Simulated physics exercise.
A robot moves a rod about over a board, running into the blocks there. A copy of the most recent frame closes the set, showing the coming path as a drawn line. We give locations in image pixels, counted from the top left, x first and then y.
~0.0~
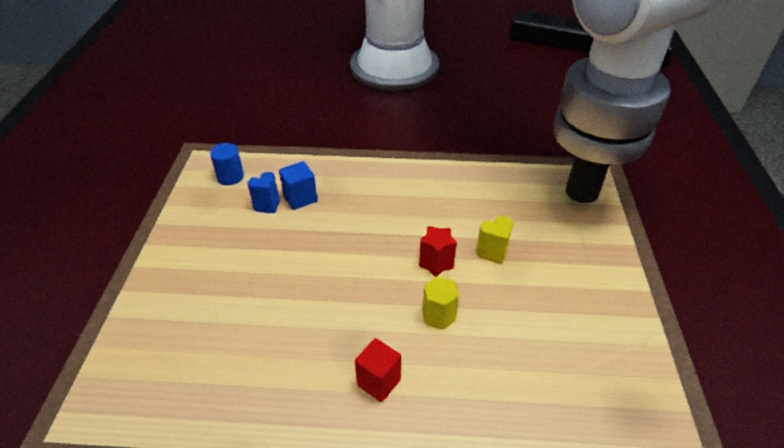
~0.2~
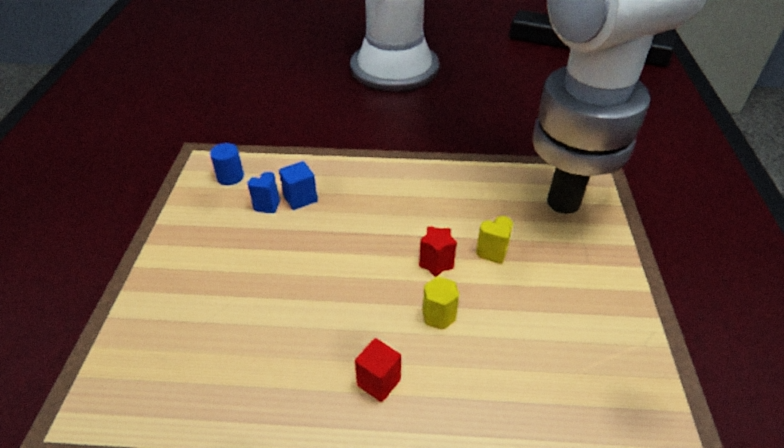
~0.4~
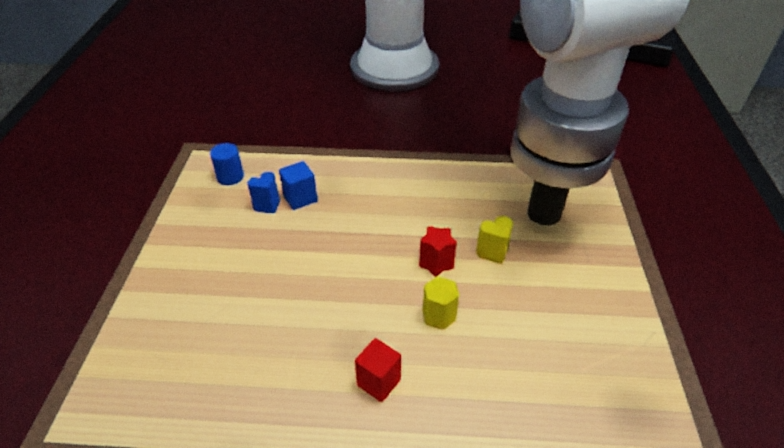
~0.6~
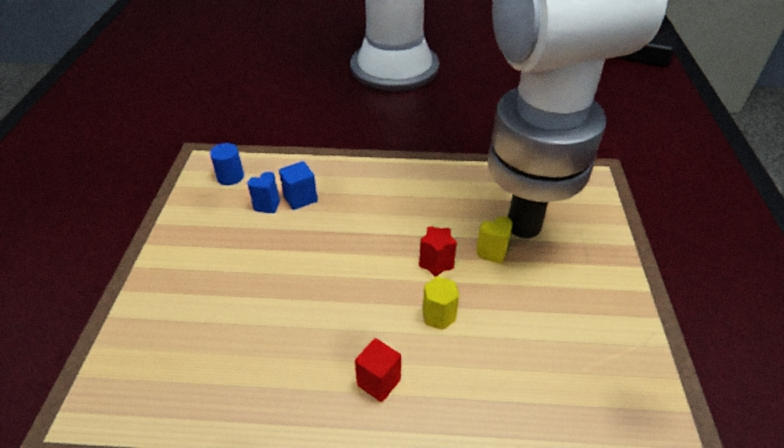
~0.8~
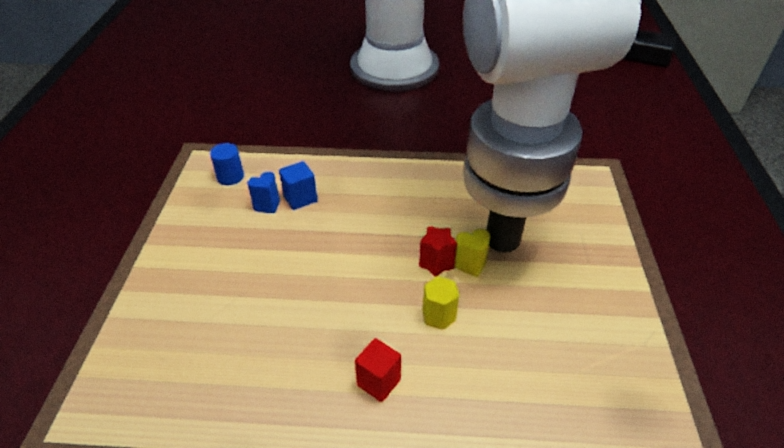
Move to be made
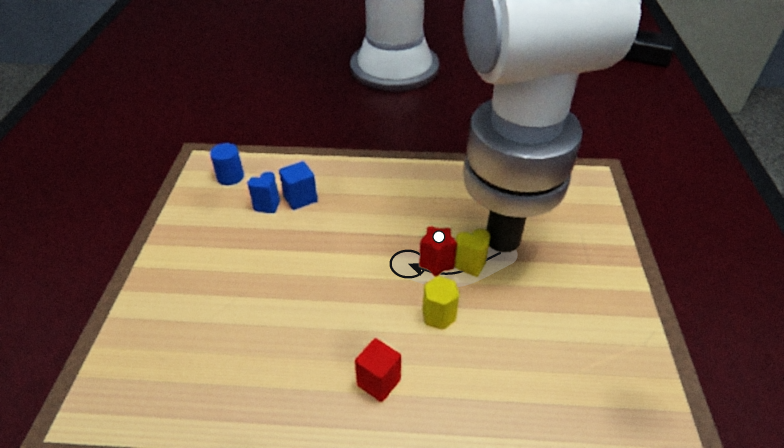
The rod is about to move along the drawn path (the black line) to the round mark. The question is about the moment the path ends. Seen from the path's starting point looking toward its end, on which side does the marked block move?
Rightward.
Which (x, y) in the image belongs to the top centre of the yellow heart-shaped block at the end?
It should be at (413, 265) by then.
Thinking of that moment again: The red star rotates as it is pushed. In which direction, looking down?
It ends up turned clockwise.
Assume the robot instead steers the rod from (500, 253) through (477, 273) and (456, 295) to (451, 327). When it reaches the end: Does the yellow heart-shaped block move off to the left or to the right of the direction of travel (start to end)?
Over to the right.
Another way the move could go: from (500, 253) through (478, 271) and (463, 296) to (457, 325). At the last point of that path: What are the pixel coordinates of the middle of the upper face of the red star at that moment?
At pixel (421, 242).
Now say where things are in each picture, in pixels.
In the first picture, rod's lower end at (582, 193); red star at (439, 237); yellow six-sided block at (442, 290); yellow heart-shaped block at (498, 226).
In the second picture, rod at (563, 203); blocks still.
In the third picture, rod at (544, 214); blocks still.
In the fourth picture, rod at (524, 226); blocks still.
In the fifth picture, rod at (503, 240); red star at (439, 237); yellow six-sided block at (442, 290); yellow heart-shaped block at (475, 238).
Drawn move, from (500, 253) over (473, 267) and (441, 273) to (408, 264); the dot is on the red star.
On the path given first. One third of the way, rod at (473, 254); red star at (423, 241), turned 70° clockwise; yellow heart-shaped block at (446, 256), turned 15° anticlockwise.
Two thirds of the way, rod at (441, 260); red star at (409, 240), turned 95° clockwise; yellow heart-shaped block at (422, 268), turned 55° anticlockwise.
At the end, rod at (409, 251); red star at (378, 233), turned 95° clockwise; yellow six-sided block still; yellow heart-shaped block at (413, 265), turned 90° anticlockwise.
